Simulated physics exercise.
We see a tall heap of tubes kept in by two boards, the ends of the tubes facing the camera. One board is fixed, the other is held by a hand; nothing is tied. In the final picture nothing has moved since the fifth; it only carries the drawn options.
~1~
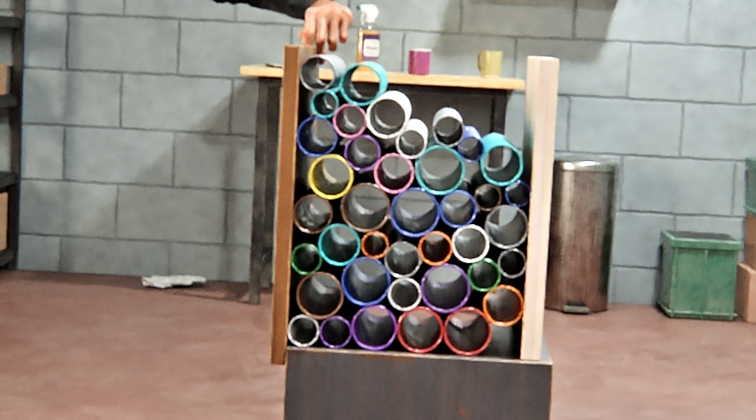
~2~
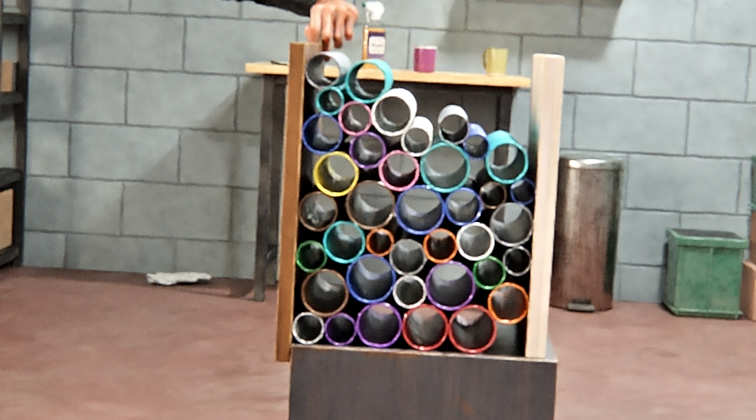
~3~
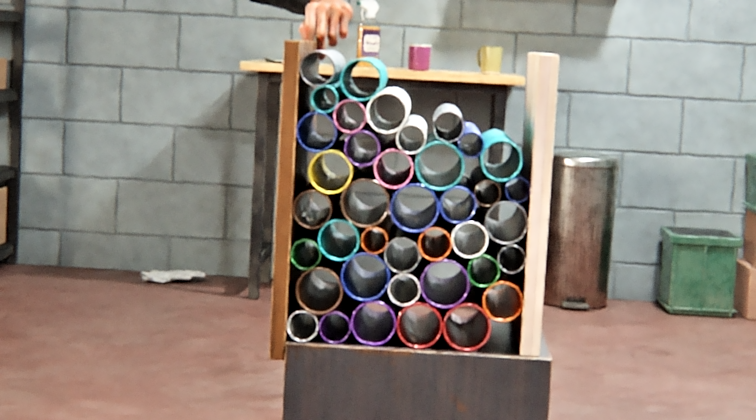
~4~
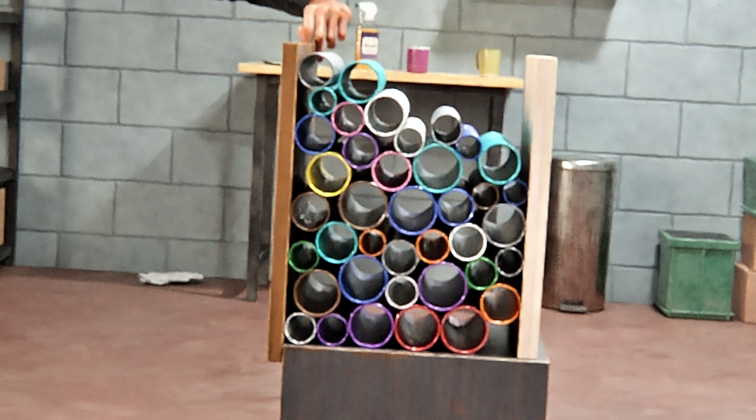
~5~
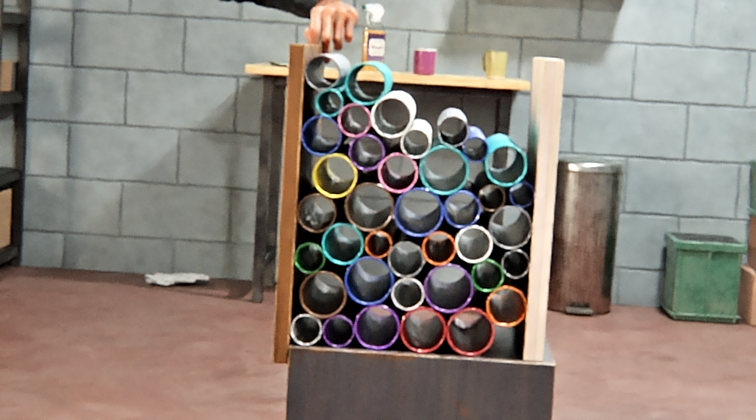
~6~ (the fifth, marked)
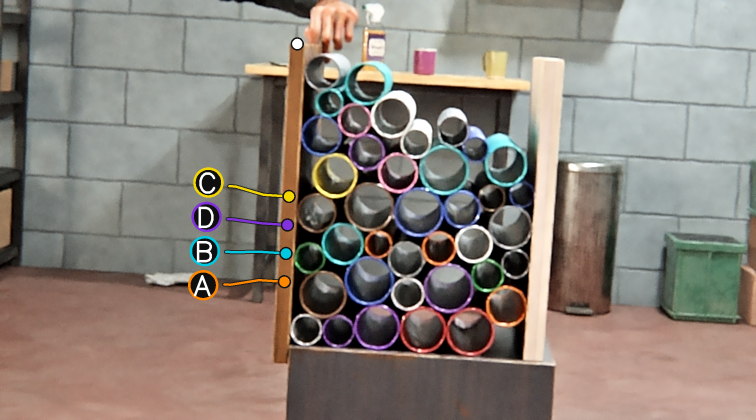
Nothing in the stack visibly moves; only the whole view shakes slightly from side to side and up and down, in a straight-on shot of a workshop with a grey block wall. Tubes rimmed in turquoise, white, purple, blue, yellow and red fill the space between two upright boards on a dark base. A hand stays at the top of the left board, before a table with cups.
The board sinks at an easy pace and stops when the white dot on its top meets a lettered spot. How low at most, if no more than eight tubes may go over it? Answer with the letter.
The last mark within the limit is D.
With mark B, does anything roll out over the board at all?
At B: Yes.
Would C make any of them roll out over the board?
Yes.
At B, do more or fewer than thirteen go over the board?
It loses fewer than thirteen.
On the copy, A at (285, 282); B at (286, 254); C at (289, 196); D at (288, 225); the white dot at (298, 44).
On D. First, top of the board (301, 125).
Then, top of the board (297, 213).
Finally, top of the board (296, 225), six out over the board.
By contrast, A more than eight out over the board; B nine out over the board; C three out over the board.
